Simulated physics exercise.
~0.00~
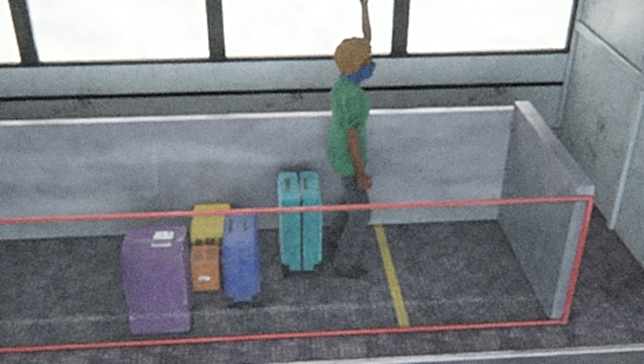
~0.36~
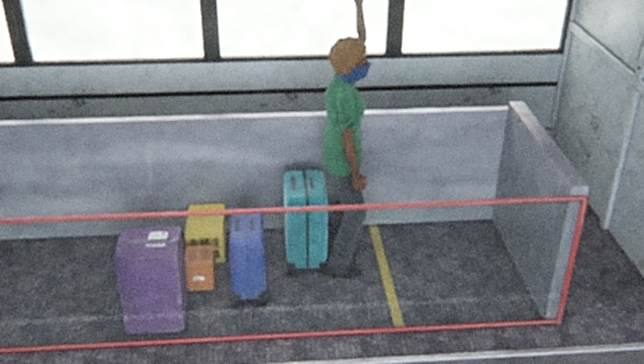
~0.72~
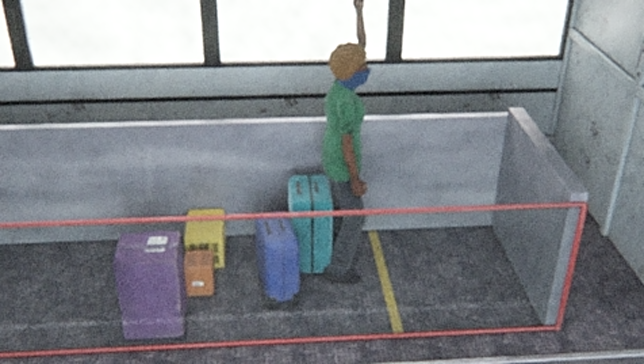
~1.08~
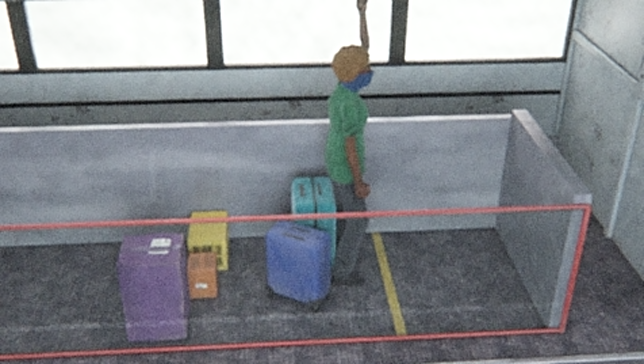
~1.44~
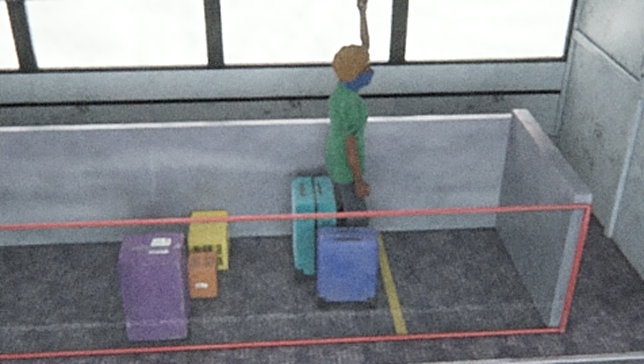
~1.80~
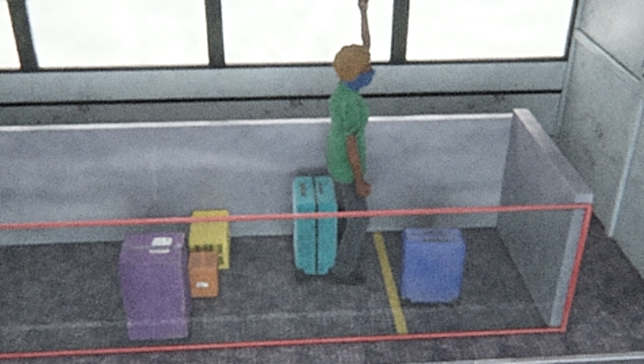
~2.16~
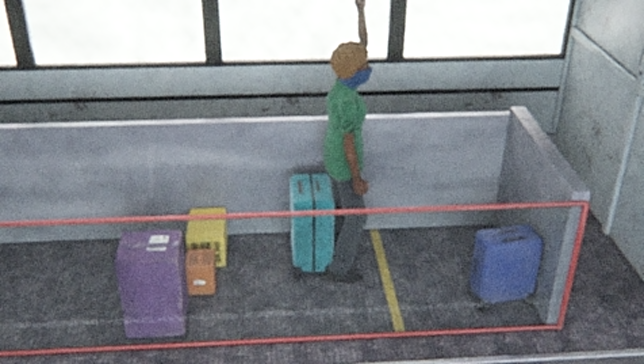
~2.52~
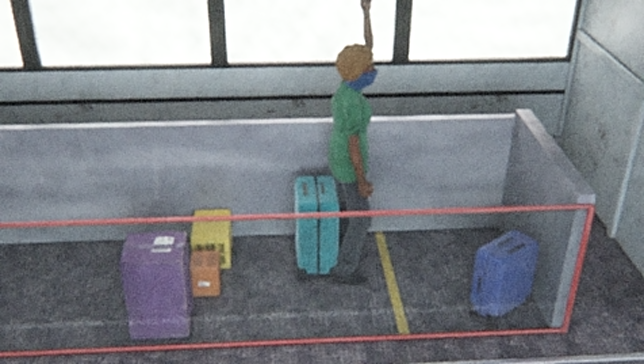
We see a standing traveller in a green shirt holding on overhead beside luggage as a blue case rolls right, passes in front of a teal case and crosses the yellow line, ending near the right-hand panel while the teal case, after shifting slightly, and the other items stay short of the line.
